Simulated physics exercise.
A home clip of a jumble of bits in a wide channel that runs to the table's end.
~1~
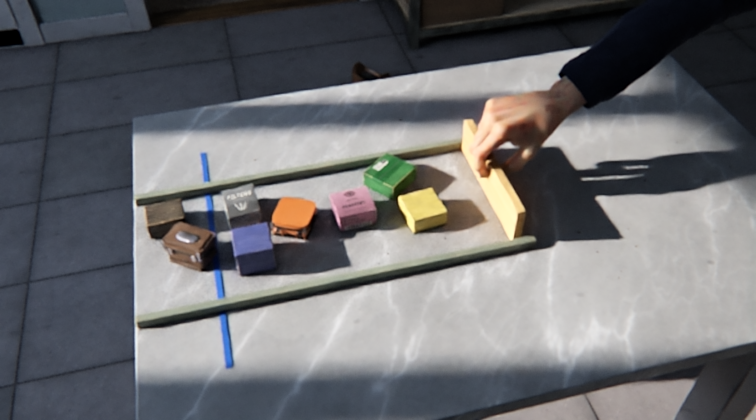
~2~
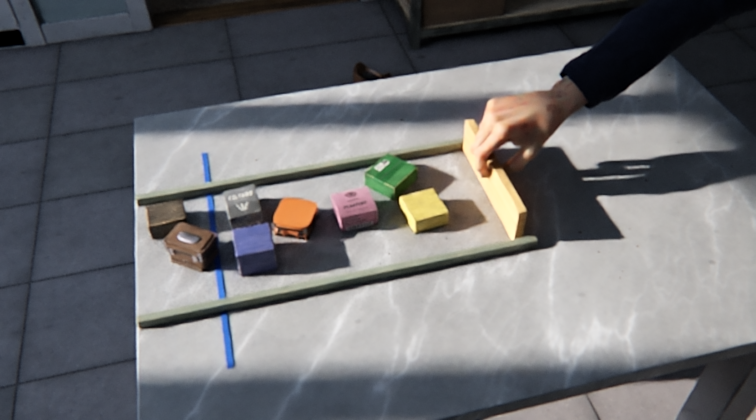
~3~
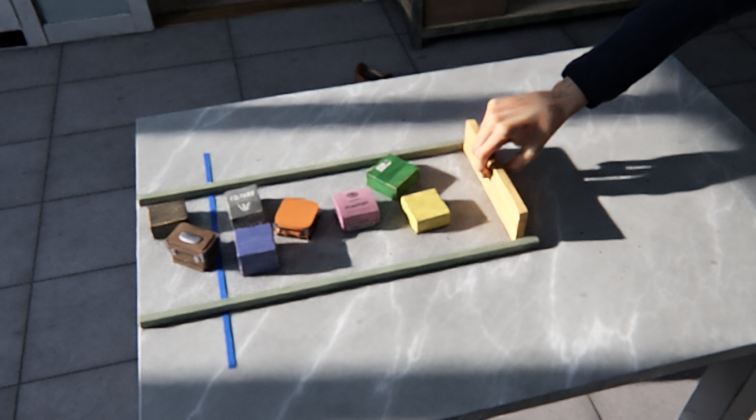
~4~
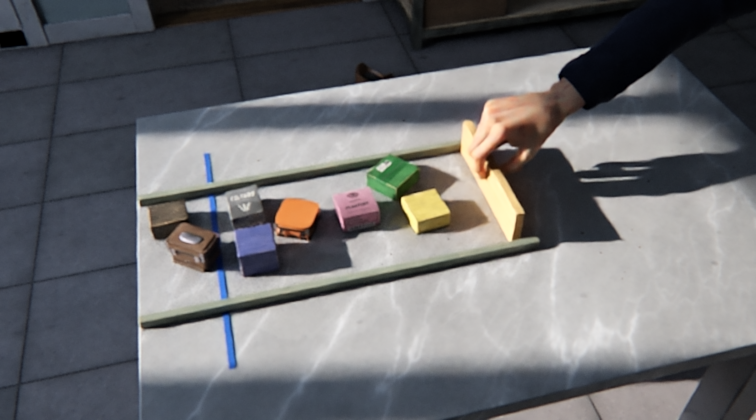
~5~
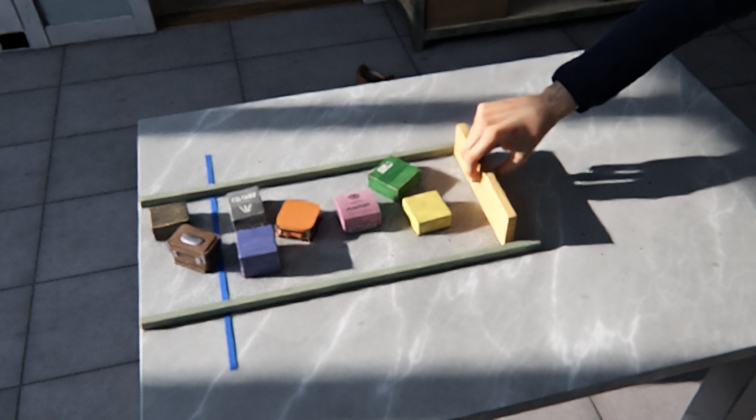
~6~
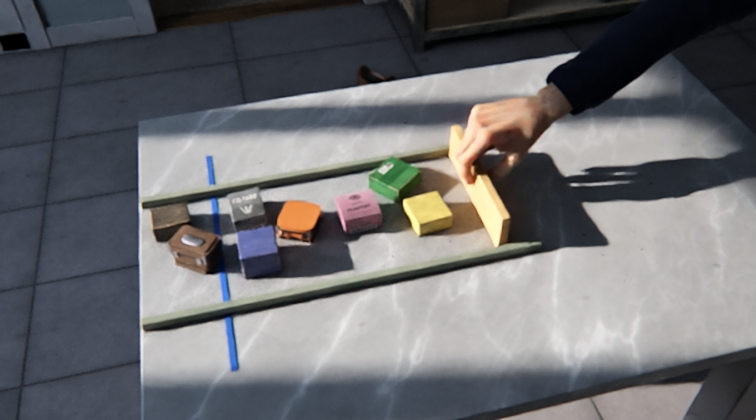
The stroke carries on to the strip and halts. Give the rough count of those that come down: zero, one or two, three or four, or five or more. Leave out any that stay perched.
Here the number that fall off is three or four.
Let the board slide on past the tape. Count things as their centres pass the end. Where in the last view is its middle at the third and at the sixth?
First at (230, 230), next at (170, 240).
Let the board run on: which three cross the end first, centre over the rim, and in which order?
They are the black block, the orange case, the brown case.
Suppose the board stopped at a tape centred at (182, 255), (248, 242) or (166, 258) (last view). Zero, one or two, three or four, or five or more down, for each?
One after another: Five or more; either one or two; 5 or more.
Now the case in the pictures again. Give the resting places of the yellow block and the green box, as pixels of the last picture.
Near (200, 255) and (186, 216).
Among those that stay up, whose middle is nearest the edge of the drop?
Foremost is the grey box.
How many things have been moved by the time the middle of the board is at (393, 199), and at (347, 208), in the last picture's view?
First 4, then 5.
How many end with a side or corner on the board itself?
The number is 2.
Soon after, none off yet; black block at rest near (171, 222); brown case at rest near (197, 250); grey box at rest near (248, 211).
After that, none off yet; black block displaced about its own width near (136, 227); brown case displaced a little near (185, 259); grey box displaced well along near (180, 212).
In the end, the number that fall off is three or four; gone, orange case, brown case and black block.
